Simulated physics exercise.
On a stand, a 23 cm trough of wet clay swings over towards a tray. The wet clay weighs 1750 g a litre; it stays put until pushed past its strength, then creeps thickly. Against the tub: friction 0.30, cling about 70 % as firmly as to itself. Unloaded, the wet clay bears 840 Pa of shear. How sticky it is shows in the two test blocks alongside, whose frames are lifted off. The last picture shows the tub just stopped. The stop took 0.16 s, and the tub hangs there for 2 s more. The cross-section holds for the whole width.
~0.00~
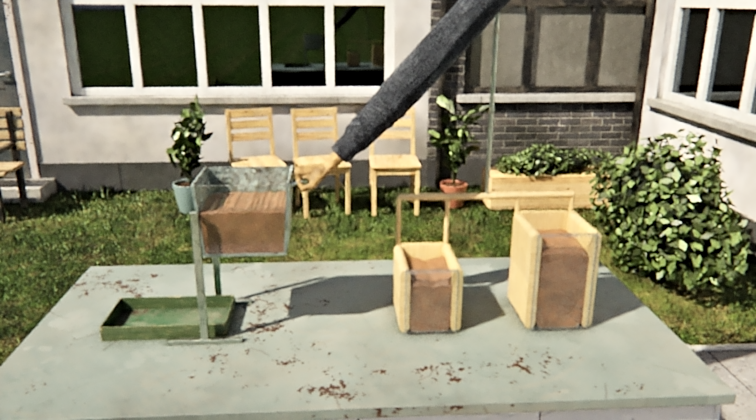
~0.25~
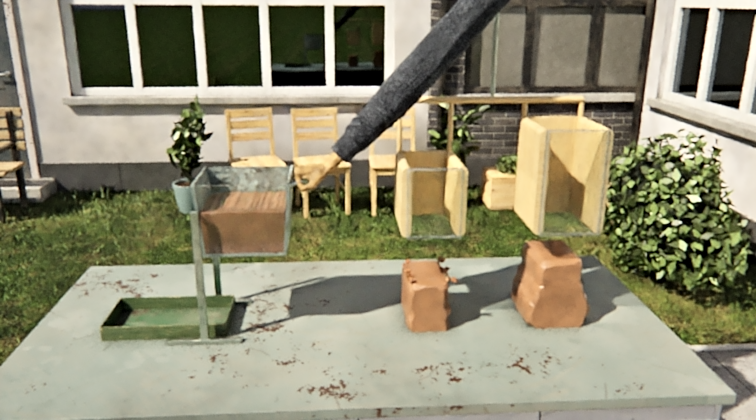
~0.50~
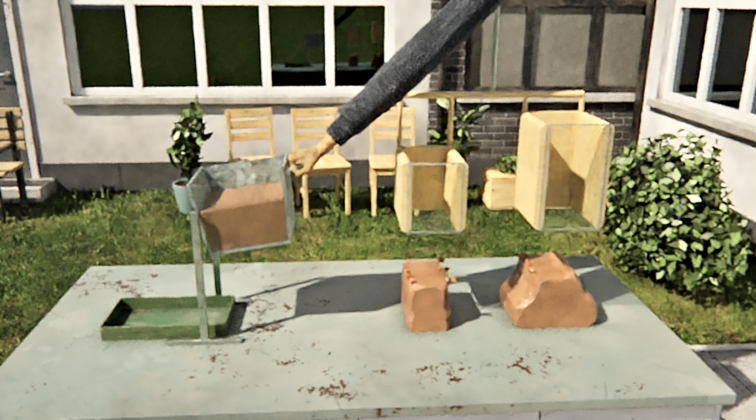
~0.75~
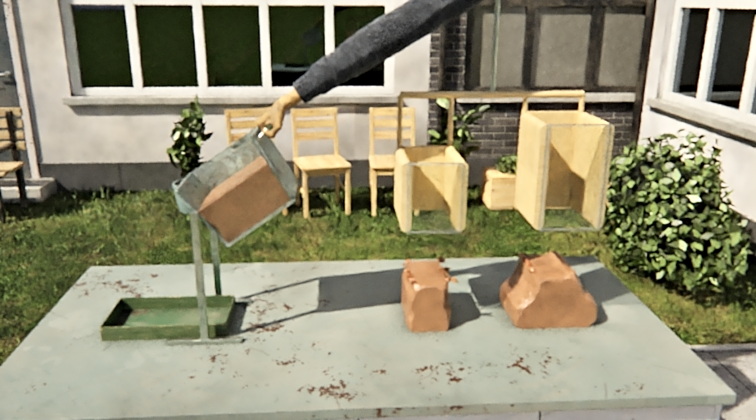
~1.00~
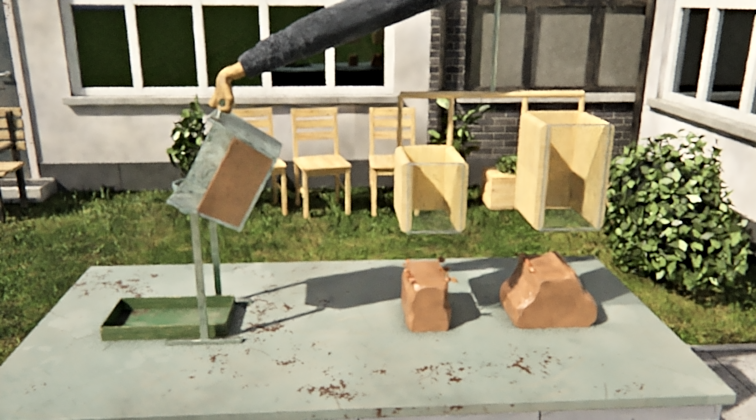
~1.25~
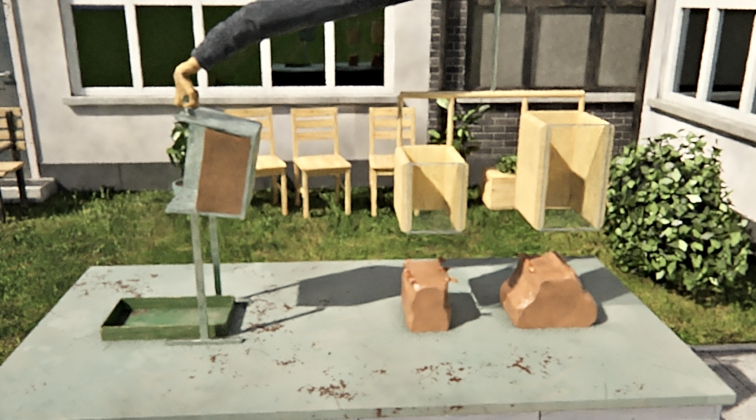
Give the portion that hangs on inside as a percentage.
About 100 %.
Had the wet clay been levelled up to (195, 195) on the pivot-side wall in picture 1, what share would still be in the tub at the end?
In that case some 100 per cent.
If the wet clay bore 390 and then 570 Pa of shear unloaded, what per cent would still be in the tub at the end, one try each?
In that order: 75 %, 100 %.
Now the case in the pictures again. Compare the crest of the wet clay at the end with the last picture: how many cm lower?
Roughly 0 cm.
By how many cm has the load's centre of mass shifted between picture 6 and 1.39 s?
Some 0 cm.
After 1.39 s, the tub is at 79 degrees and holds 100 %.
After 1.56 s, the tub is at 79 degrees and holds 100 %.
After 1.73 s, the tub is at 79 degrees and holds 100 %.
After 1.90 s, the tub is at 79 degrees and holds 100 %.
After 3.25 s, the tub is at 79 degrees and holds 100 %.
